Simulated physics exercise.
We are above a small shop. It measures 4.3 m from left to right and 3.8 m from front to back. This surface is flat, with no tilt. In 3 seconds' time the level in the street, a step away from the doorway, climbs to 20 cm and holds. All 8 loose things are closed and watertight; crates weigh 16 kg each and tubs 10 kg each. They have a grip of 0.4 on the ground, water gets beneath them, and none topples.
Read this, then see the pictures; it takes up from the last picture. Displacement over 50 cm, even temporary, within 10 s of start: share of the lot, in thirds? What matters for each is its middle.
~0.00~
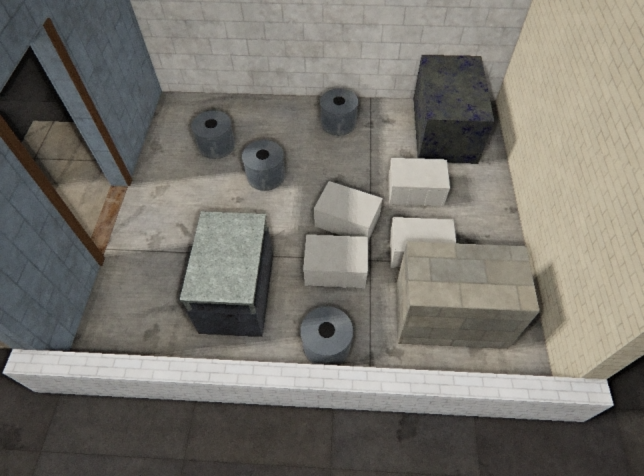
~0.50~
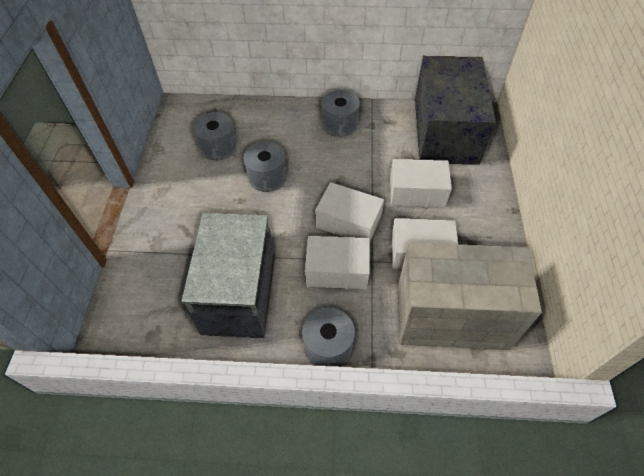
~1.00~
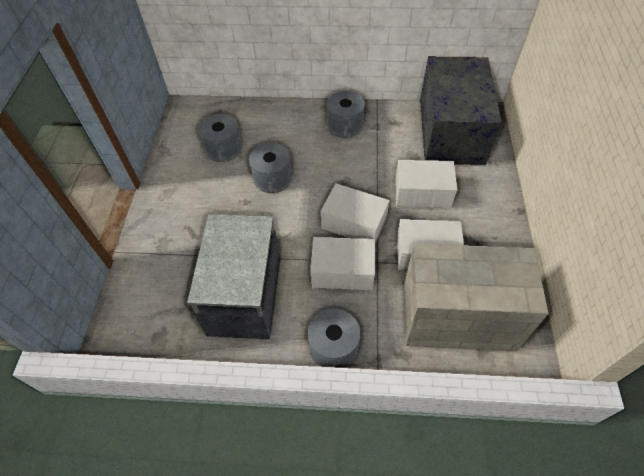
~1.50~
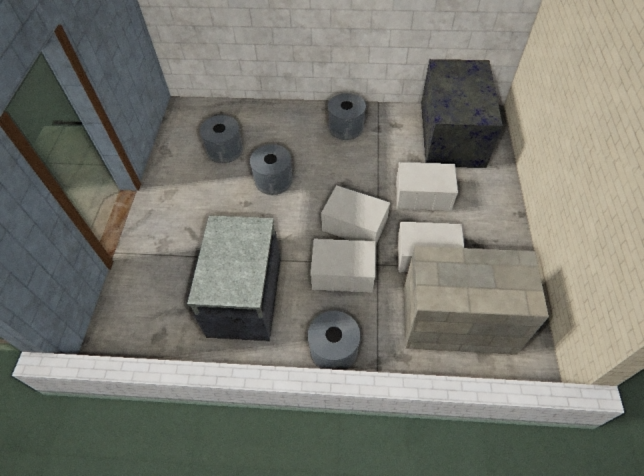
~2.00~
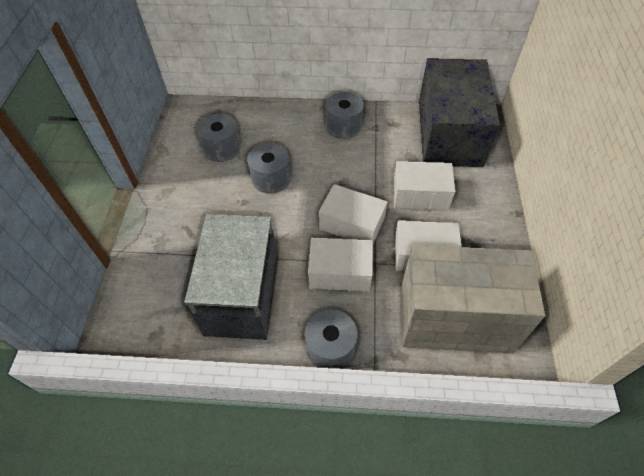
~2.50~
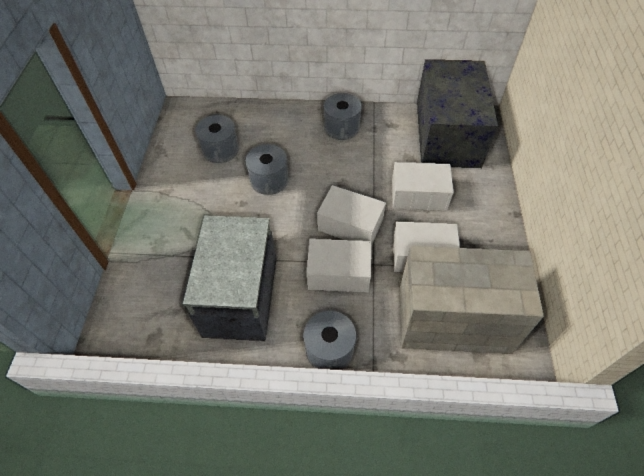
Share: One to two thirds.
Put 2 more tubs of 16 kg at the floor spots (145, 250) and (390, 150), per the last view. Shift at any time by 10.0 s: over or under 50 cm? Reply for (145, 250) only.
For that one: Greater.
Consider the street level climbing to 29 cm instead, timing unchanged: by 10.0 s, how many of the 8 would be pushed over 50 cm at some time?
So the tally would be 6.
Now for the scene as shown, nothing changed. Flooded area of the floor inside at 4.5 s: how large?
Somewhere around 6.5 m2, roughly.
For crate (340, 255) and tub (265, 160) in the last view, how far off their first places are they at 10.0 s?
First 0 cm, then 150 cm.
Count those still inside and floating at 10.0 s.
Total: 3.
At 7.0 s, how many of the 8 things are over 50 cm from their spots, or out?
I count 2 of them.
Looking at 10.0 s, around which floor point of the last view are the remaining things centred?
That lands at roughly (371, 207).
After 3.5 s 0 of 8 are over 50 cm from their spots; 0 afloat.
After 4.5 s 0 of 8 are over 50 cm from their spots; 0 afloat.
After 7.0 s 2 of 8 are over 50 cm from their spots; 1 afloat.
After 10.0 s 4 of 8 are over 50 cm from their spots, and 4 have been at some point; 3 afloat.
